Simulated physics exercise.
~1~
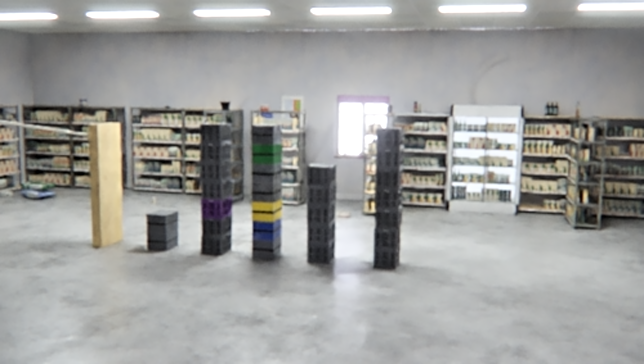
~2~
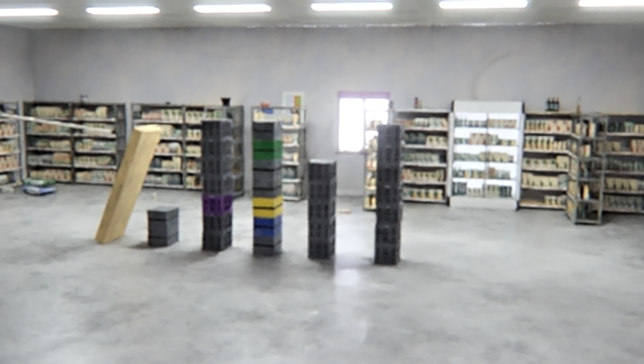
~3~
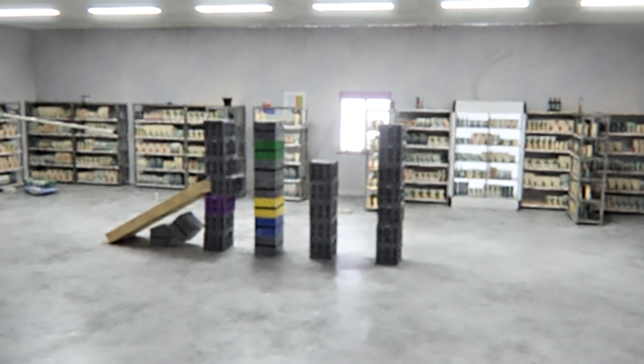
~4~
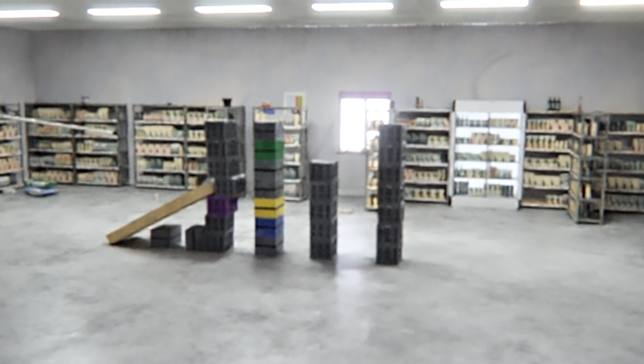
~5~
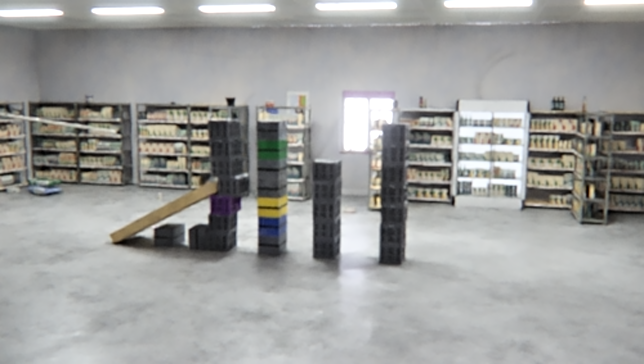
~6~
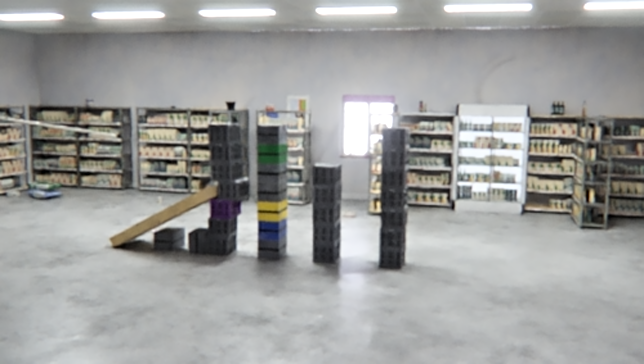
At the start, a tall wooden board stands upright at the left of a row of dark crate stacks in a room lined with shelves, with a thin pole reaching in from the left edge. The board tips to the right, over the short stack beside it. It comes down on that stack and knocks a dark crate toward the first tall column, which holds a purple crate. The loosened crate rolls over and settles at the column's foot. The board comes to rest slanted against the column, which stays standing with its purple crate, as do the other tall stacks.
